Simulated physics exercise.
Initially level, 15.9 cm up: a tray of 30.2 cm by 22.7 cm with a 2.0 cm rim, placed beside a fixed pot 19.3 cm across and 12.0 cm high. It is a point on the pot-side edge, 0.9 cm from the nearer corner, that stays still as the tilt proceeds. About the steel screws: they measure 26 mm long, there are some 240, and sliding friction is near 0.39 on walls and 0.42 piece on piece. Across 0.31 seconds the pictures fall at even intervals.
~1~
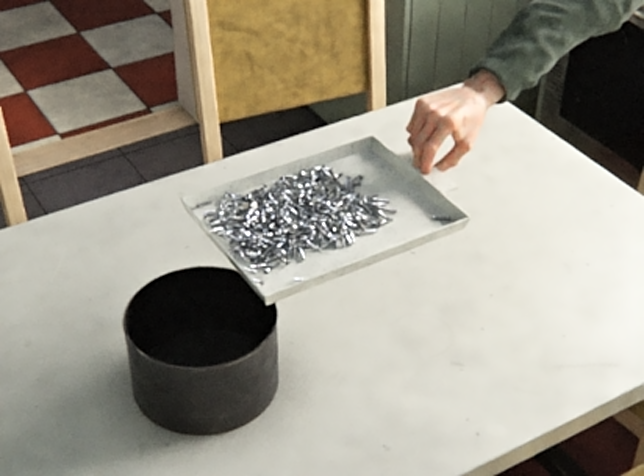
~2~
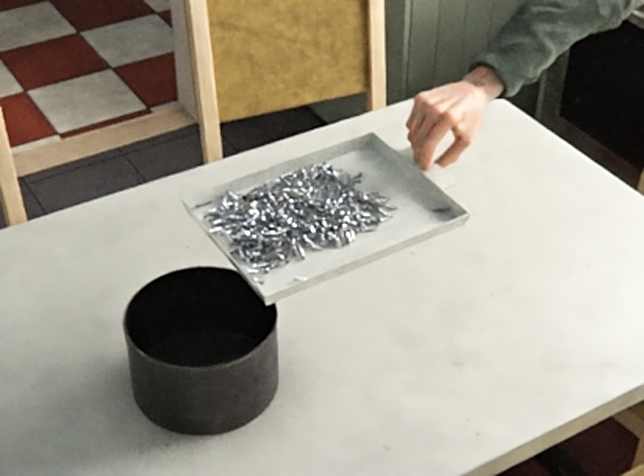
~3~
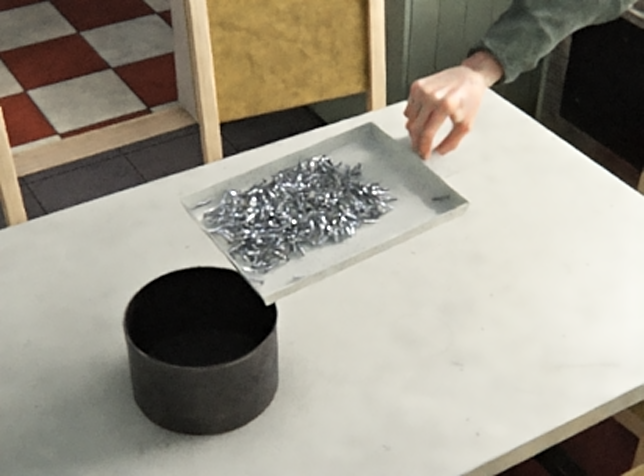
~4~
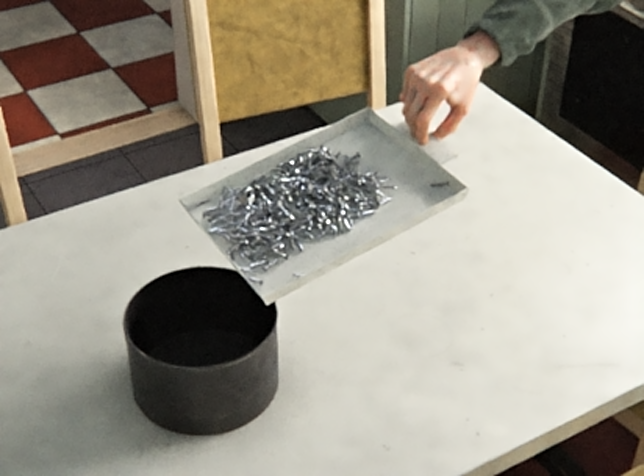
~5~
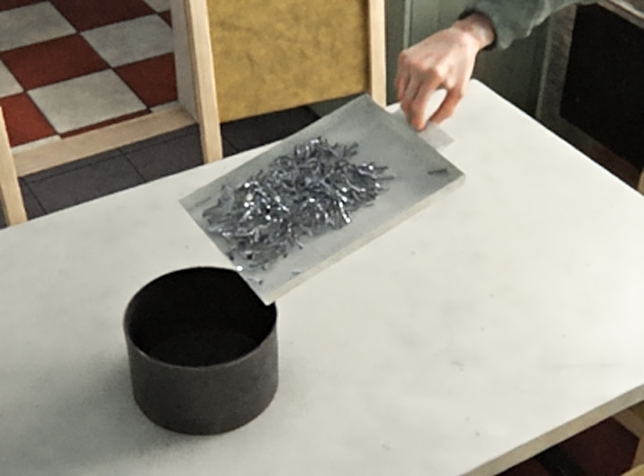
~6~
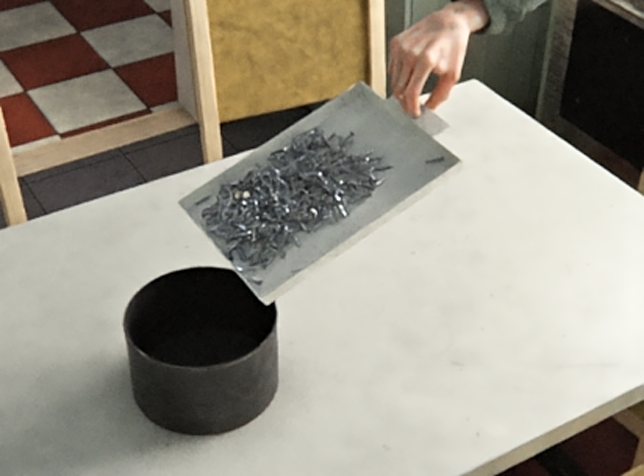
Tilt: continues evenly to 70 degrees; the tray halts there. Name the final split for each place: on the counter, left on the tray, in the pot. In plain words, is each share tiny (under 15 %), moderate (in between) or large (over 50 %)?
Outcome: Counter: That should get a moderate amount, tray: That should get a moderate amount, pot: That should get a moderate amount.
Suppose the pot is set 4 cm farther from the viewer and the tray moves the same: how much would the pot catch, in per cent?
About 50 %.
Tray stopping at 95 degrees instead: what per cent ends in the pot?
Roughly 60 %.
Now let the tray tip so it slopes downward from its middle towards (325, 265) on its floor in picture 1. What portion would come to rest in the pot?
10 %.
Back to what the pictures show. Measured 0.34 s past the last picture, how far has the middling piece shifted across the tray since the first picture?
Displacement on the tray: Roughly 5 cm.
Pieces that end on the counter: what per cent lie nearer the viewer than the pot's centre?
0 %.
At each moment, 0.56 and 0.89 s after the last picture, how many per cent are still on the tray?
90 then 45.
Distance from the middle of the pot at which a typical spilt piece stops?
I'd say around 14 centimetres.
Then, 0.34 s after the last picture, tilt 44 degrees; the tray holds 100 %, the pot 0 %.
Then, 0.56 s after the last picture, tilt 61 degrees; the tray holds 90 %, the pot 0 %.
Then, 0.89 s after the last picture, tilt 70 degrees; the tray holds 45 %, the pot 30 %.
In the end, counter 30 %, tray 35 %, pot 40 %.
